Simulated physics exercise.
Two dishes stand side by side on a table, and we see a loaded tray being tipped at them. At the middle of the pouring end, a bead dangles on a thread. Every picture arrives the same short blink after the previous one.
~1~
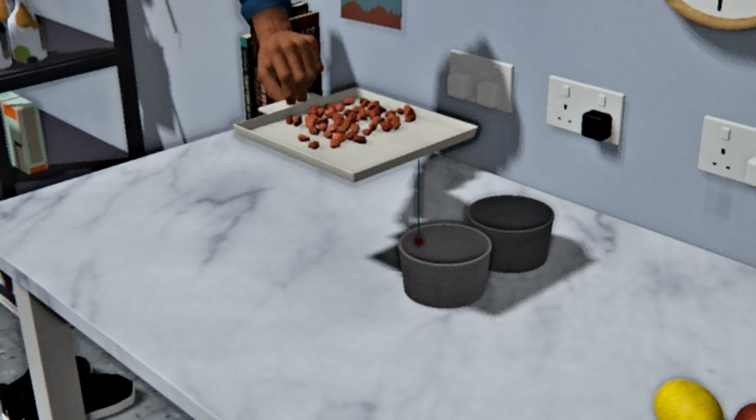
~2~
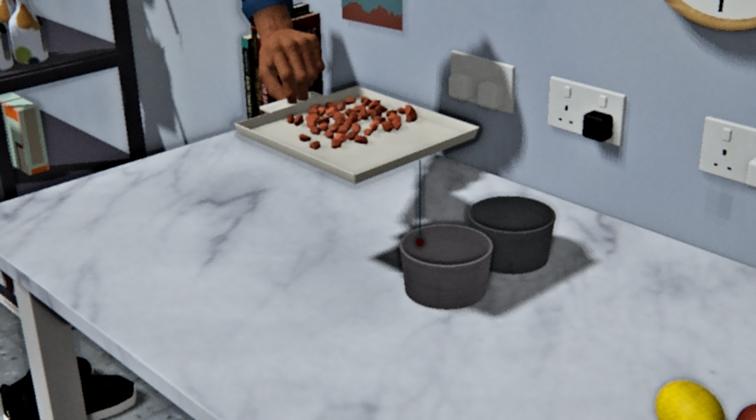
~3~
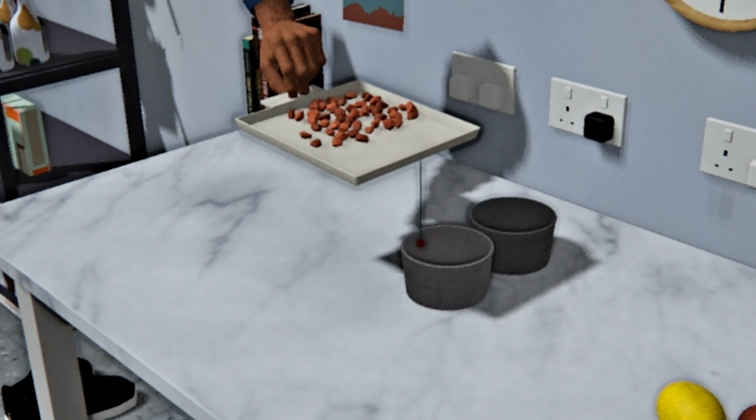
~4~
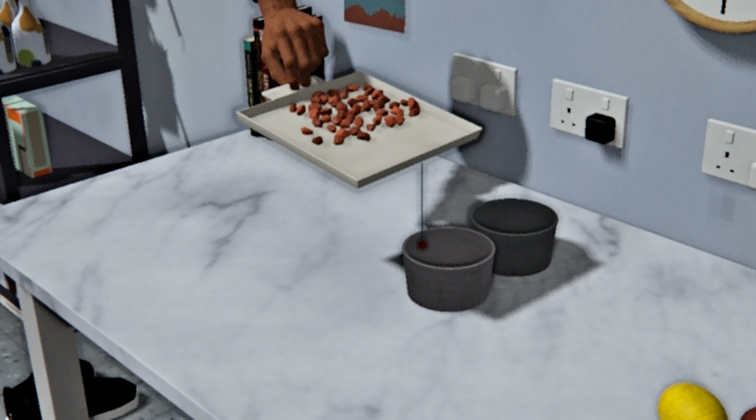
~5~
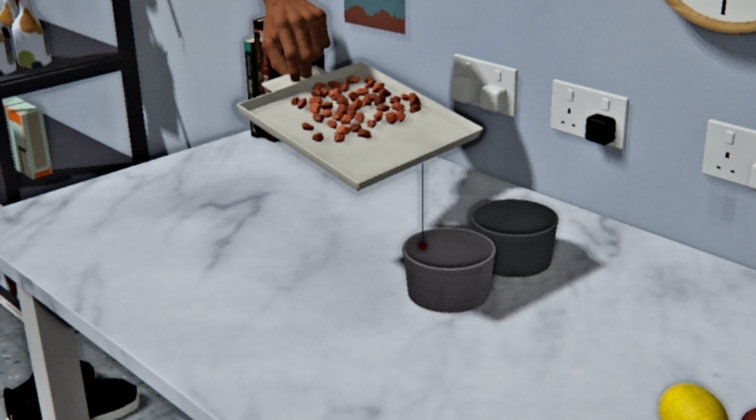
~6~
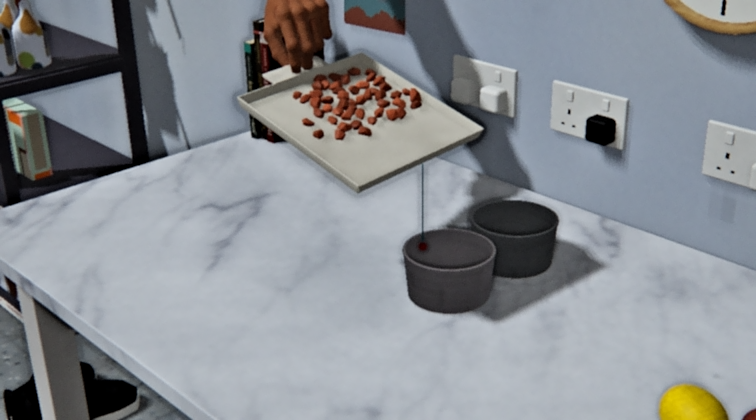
On a marble-topped table, a hand gradually tilting a pale tray of reddish-brown lumps above two dark dishes, its near corner lowest.
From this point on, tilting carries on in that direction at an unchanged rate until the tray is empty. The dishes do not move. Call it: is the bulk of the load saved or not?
The bulk is not saved.
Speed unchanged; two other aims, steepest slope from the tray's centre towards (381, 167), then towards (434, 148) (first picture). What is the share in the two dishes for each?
0 %, give or take, and then 80 %.
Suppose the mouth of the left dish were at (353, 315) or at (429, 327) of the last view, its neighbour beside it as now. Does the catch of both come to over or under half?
Try 1: A majority of it. Try 2: A minority of it.
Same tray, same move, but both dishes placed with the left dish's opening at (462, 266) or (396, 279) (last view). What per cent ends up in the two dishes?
About 40% on the first try and 80% on the second.
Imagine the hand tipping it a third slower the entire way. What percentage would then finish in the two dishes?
About 10 %.
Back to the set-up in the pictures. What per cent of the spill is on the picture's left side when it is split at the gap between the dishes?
It comes out at roughly 70 percent.
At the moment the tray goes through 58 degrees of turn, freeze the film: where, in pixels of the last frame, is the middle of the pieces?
About (403, 157).
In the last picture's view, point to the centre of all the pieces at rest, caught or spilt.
(418, 331).
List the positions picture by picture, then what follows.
In the first frame, corners of the pouring end (354, 171) and (473, 127), level; middle of the load (353, 118), bits of crushed brick; left dish (478, 277); right dish (543, 243); bead on its thread (419, 241).
In the second frame, corners of the pouring end (355, 173) and (474, 127), level; middle of the load (354, 117).
In the third frame, corners of the pouring end (356, 175) and (476, 127), tipped barely, lowest at the left corner; middle of the load (355, 114).
In the fourth frame, corners of the pouring end (358, 178) and (478, 128), tipped a little, lowest at the left corner; middle of the load (357, 109).
In the fifth frame, corners of the pouring end (358, 181) and (478, 128), tipped a little, lowest at the left corner; middle of the load (358, 104).
In the sixth frame, corners of the pouring end (359, 183) and (479, 128), tipped clearly, lowest at the left corner; middle of the load (353, 103); left dish (482, 282); right dish (547, 248).
Just after the last frame, tray tipped steeply; almost all on the tray; about a tenth in the air.
A moment on, tray tipped right over; roughly half on the tray; about a tenth in the left dish; roughly a third outside both; about a tenth in the air.
Further on, tray tipped past a quarter turn; about a tenth in the left dish; the larger part outside both.
When it is over, tray tipped past a quarter turn; about a tenth in the left dish; not one in the right dish; the larger part outside both.
